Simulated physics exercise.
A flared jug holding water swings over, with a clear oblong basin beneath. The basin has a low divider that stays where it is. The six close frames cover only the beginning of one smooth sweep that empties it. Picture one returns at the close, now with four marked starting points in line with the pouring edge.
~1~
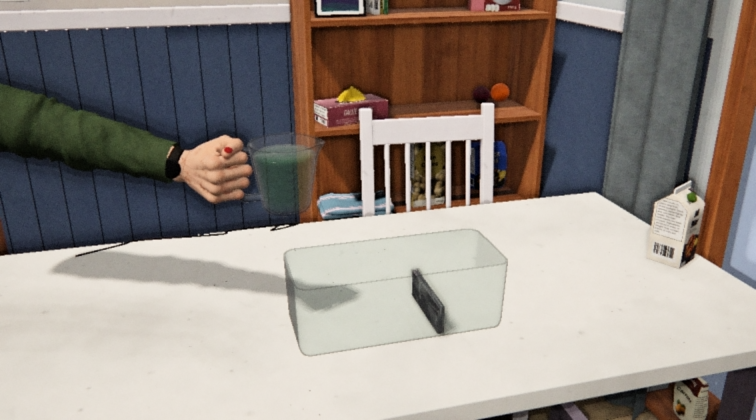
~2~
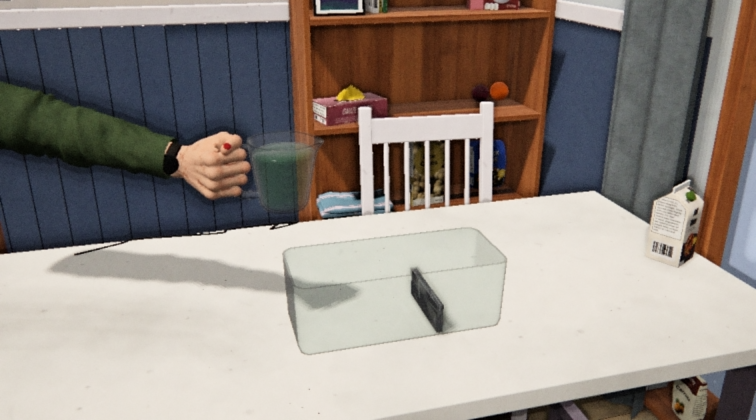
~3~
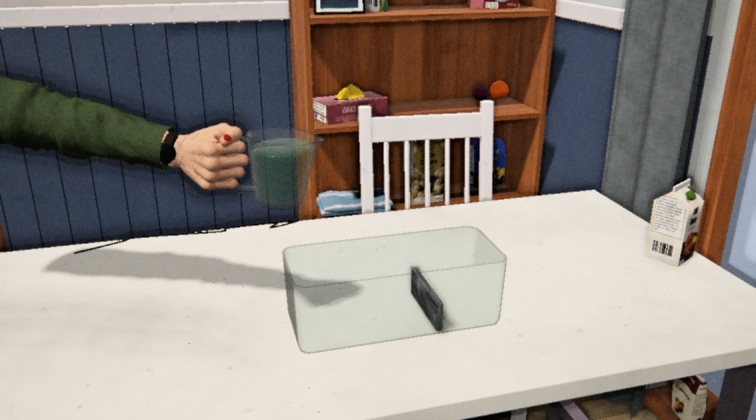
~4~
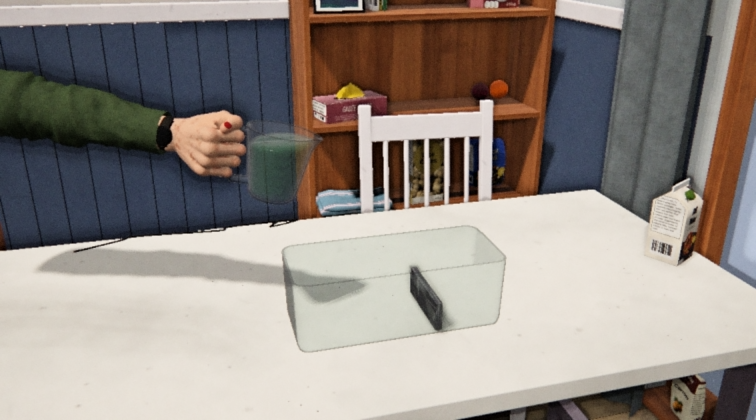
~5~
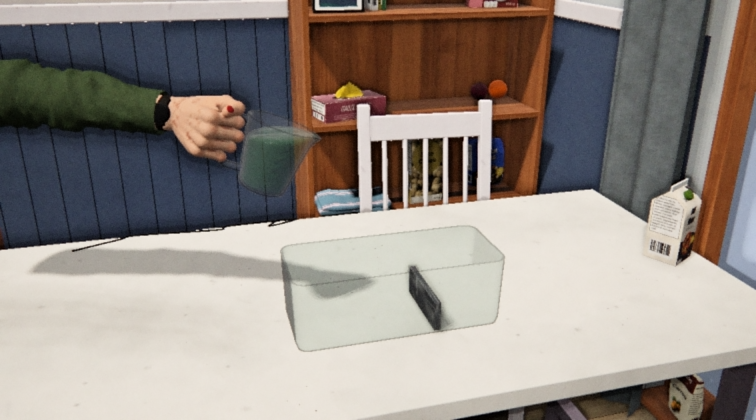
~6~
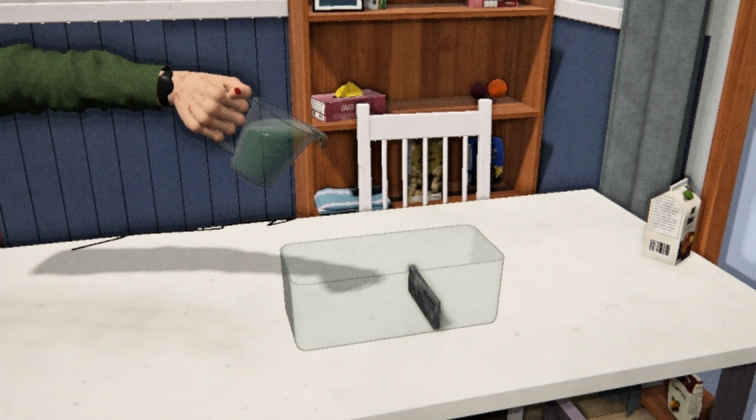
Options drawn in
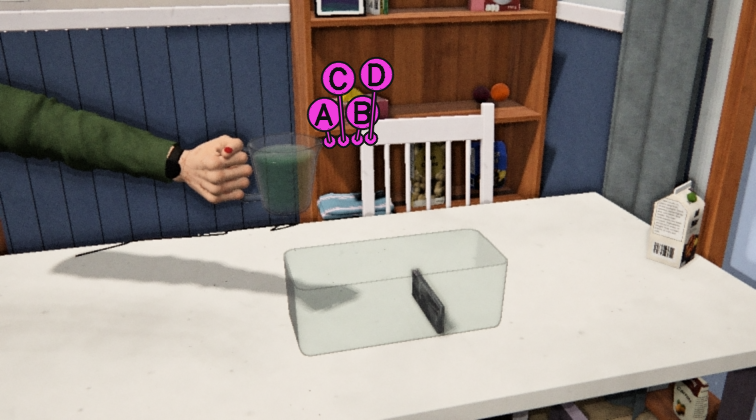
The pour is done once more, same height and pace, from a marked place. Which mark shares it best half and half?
The answer is spot B.
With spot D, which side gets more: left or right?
The right side.
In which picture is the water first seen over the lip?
In picture 6.
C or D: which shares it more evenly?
The answer is D.
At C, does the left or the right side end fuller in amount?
The left side.
On the marked copy, A at (329, 141); B at (357, 139); C at (343, 140); D at (370, 138).
With A, about 91 % ends left of the wall and 4 % right of it; 5 % is lost outside.
With B, about 53 % ends left of the wall and 43 % right of it; 3 % is lost outside.
With C, about 91 % ends left of the wall and 5 % right of it; 5 % is lost outside.
With D, about 17 % ends left of the wall and 80 % right of it; 3 % is lost outside.
